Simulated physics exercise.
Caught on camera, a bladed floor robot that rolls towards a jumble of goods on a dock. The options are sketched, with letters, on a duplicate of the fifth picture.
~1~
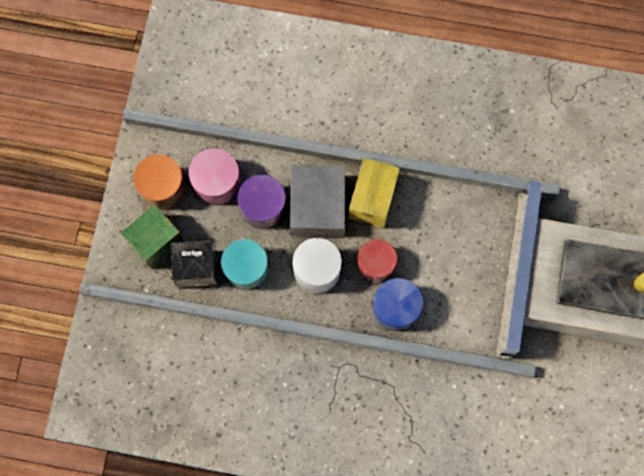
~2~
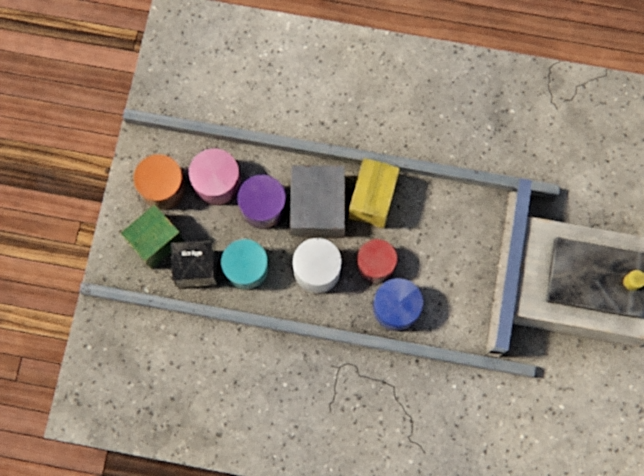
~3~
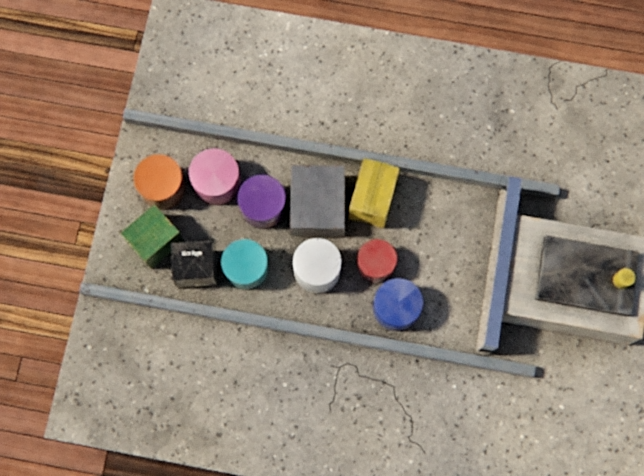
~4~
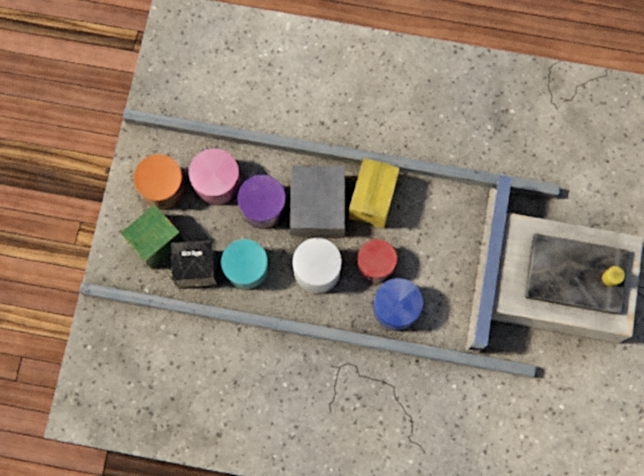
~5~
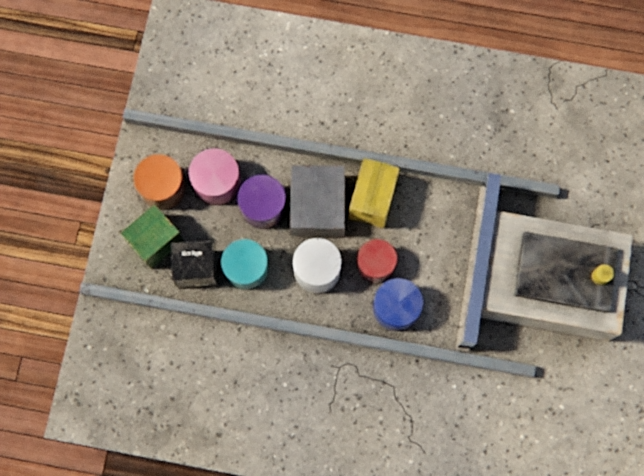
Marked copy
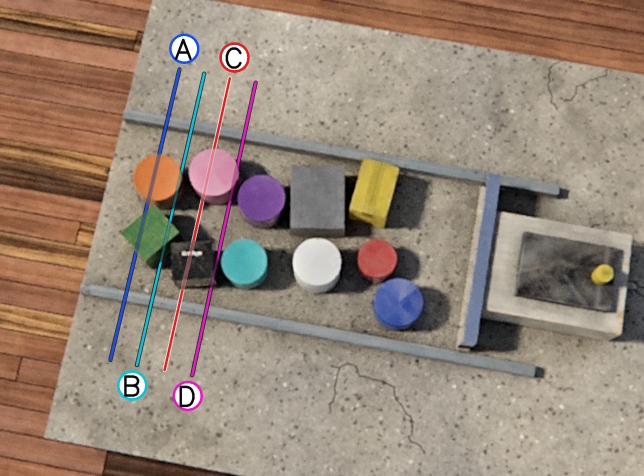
On a concrete dock, a bladed robot rolls slowly left toward a jumble of motionless goods.
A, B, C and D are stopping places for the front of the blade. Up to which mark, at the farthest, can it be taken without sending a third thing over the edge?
It can go as far as D.
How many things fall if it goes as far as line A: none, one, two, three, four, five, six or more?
Six or more.
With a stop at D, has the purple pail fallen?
By then, no.
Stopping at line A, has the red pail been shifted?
Yes.
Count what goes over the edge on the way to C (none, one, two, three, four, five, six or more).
In all, five.
On the copy, A at (146, 209); B at (172, 214); C at (198, 219); D at (225, 224).
On D. First, robot (464, 253); blue canister (346, 299); red pail (358, 258).
Then, robot (370, 236); orange pail (140, 178); green crate (146, 235).
Finally, robot (301, 224); orange pail over the edge; green crate over the edge; two fallen.
By contrast, A drops eight; B drops five; C drops five.
